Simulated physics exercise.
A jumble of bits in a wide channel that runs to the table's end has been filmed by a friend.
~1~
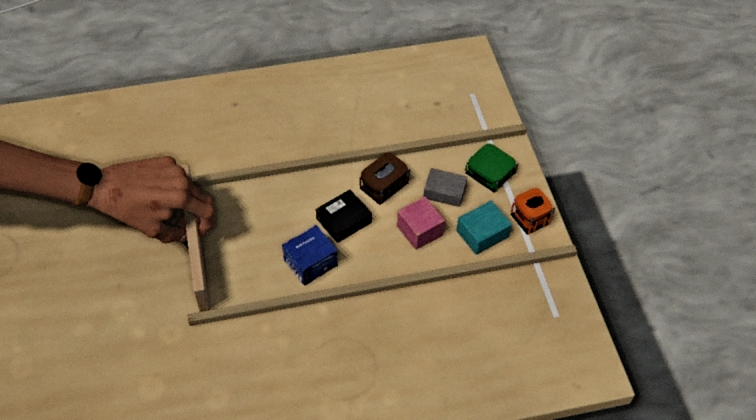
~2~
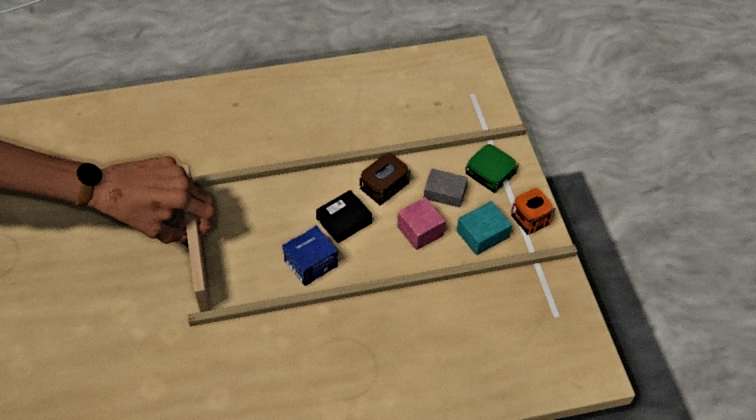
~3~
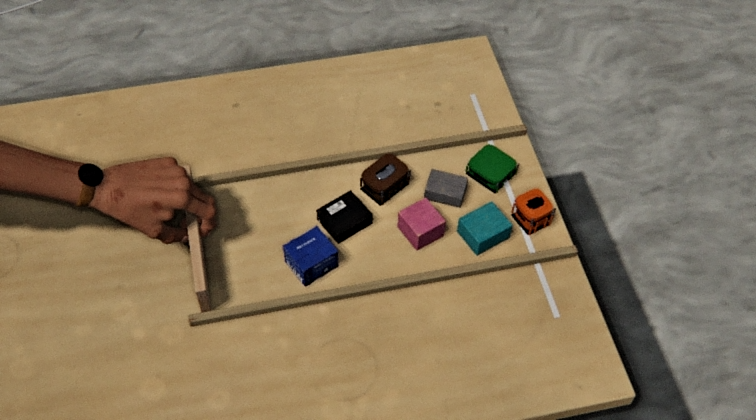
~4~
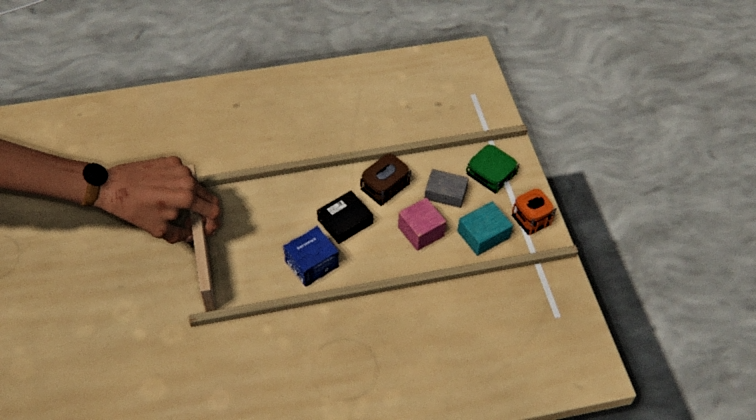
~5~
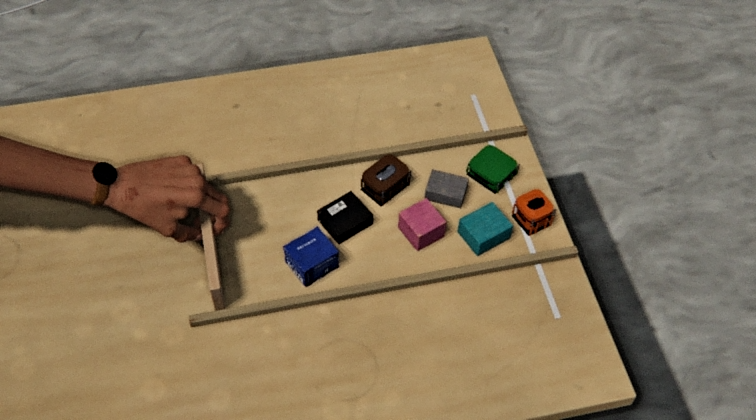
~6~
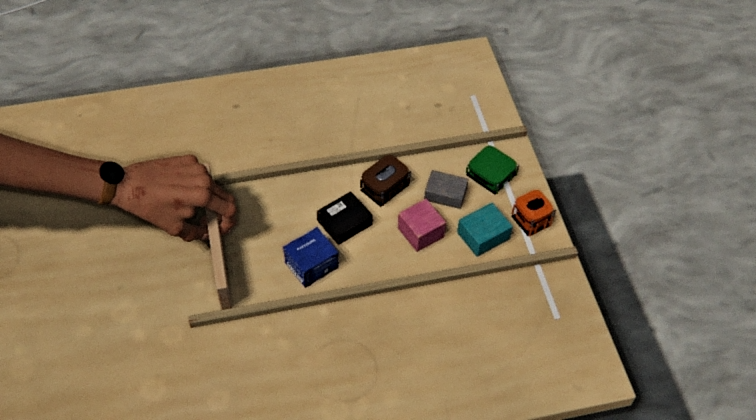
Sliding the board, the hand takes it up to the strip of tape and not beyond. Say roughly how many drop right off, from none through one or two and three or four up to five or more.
Ha, five or more come down.
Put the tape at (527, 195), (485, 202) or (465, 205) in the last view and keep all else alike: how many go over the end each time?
Floor tally per try: 5 / 2 / 2.
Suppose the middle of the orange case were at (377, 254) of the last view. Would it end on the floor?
Result: It comes off.
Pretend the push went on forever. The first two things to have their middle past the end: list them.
Earliest first - orange case, turquoise block.
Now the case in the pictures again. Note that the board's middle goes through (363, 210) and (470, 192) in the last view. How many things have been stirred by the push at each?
Counts: 4, 8.
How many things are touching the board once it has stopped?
It's 3 of them.
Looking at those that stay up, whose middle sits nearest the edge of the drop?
I'd say the black box.
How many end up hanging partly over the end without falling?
That comes to 1 of them.
Early on, none off yet; orange case at rest near (533, 212); green case at rest near (492, 170); turquoise block at rest near (485, 229).
A while later, none off yet; orange case travelled about its own width near (559, 210); green case travelled a little near (502, 164); turquoise block travelled about its own width near (528, 225).
Finally, the number that fall off is five or more; lost, pink block, grey block, turquoise block, green case and orange case.
